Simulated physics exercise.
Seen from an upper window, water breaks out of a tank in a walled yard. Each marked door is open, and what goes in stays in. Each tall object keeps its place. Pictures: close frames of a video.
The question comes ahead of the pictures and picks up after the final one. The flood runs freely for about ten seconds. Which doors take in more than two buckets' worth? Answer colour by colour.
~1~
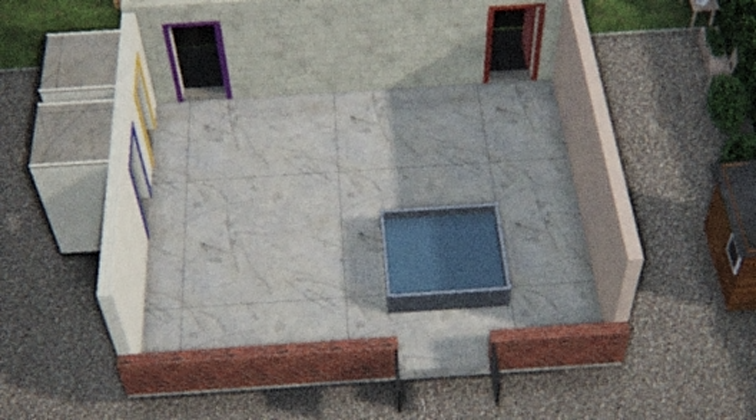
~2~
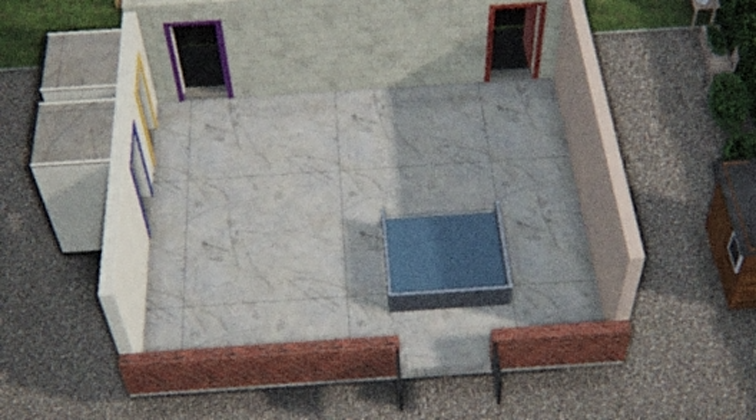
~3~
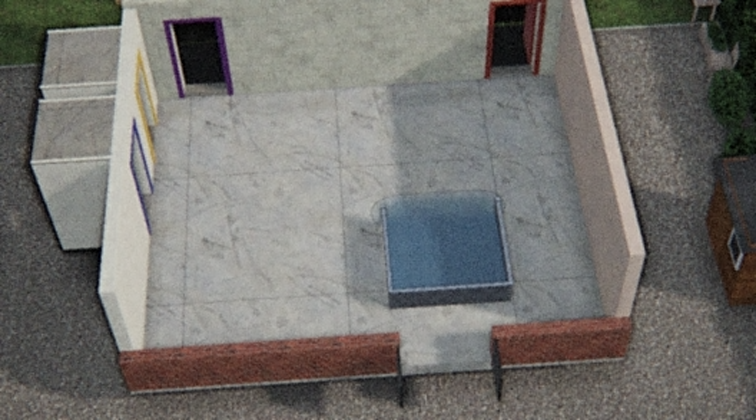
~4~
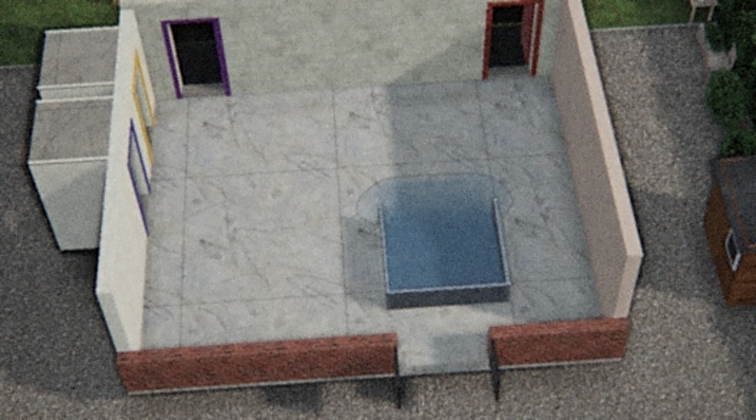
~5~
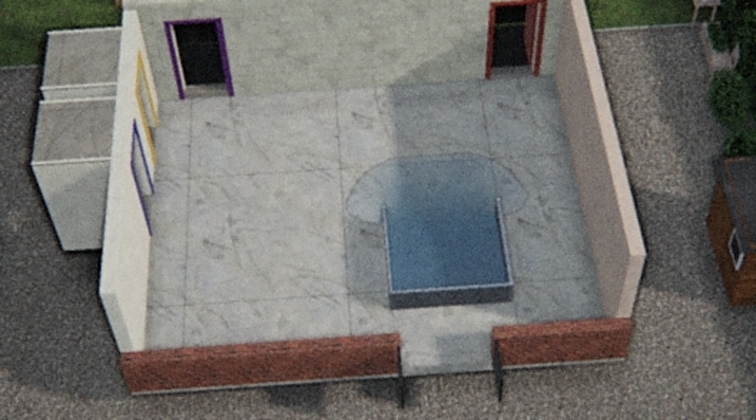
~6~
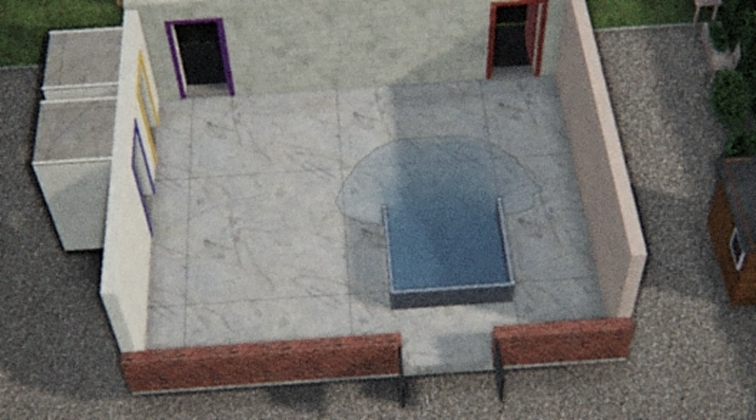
Result: Yellow door: Above two buckets; purple door: Two buckets at most; red door: Above two buckets; blue door: Two buckets at most.
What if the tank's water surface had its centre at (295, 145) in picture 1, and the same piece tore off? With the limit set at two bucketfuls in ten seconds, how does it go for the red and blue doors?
From what I see, the red one stays short of it and the blue one stays short of it.
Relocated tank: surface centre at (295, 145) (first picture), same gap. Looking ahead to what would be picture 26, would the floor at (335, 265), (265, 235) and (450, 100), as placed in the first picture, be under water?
Check in sequence: Still parched, still parched, soaked through.
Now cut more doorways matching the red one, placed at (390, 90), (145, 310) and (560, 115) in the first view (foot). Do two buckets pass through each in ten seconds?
Door by door: Ends up above, ends up below, ends up above.
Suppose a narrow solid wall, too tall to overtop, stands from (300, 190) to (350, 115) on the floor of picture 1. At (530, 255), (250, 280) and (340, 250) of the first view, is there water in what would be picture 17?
Taking the points in turn, they are high and dry, high and dry and high and dry.
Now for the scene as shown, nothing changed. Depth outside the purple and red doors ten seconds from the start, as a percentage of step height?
Roughly 40 % and 50 %, respectively.
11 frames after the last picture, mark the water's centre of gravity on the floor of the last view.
My pick is pixel (435, 180).
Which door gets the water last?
My answer: The blue door.
A moment on, water covers 25 % of the floor; the yellow door not reached, the purple door not reached, the red door not reached, the blue door not reached.
Next, water covers 35 % of the floor; the yellow door not reached, the purple door not reached, the red door wet at the sill, nothing in, the blue door not reached.
Then, water covers 40 % of the floor; the yellow door not reached, the purple door wet at the sill, nothing in, the red door over two buckets in, the blue door not reached.
Later, water covers 55 % of the floor; the yellow door over two buckets in, the purple door wet at the sill, nothing in, the red door over two buckets in, the blue door wet at the sill, nothing in.
In the end, water covers 85 % of the floor; the yellow door far over two buckets in, the purple door wet at the sill, nothing in, the red door over two buckets in, the blue door under two buckets in.
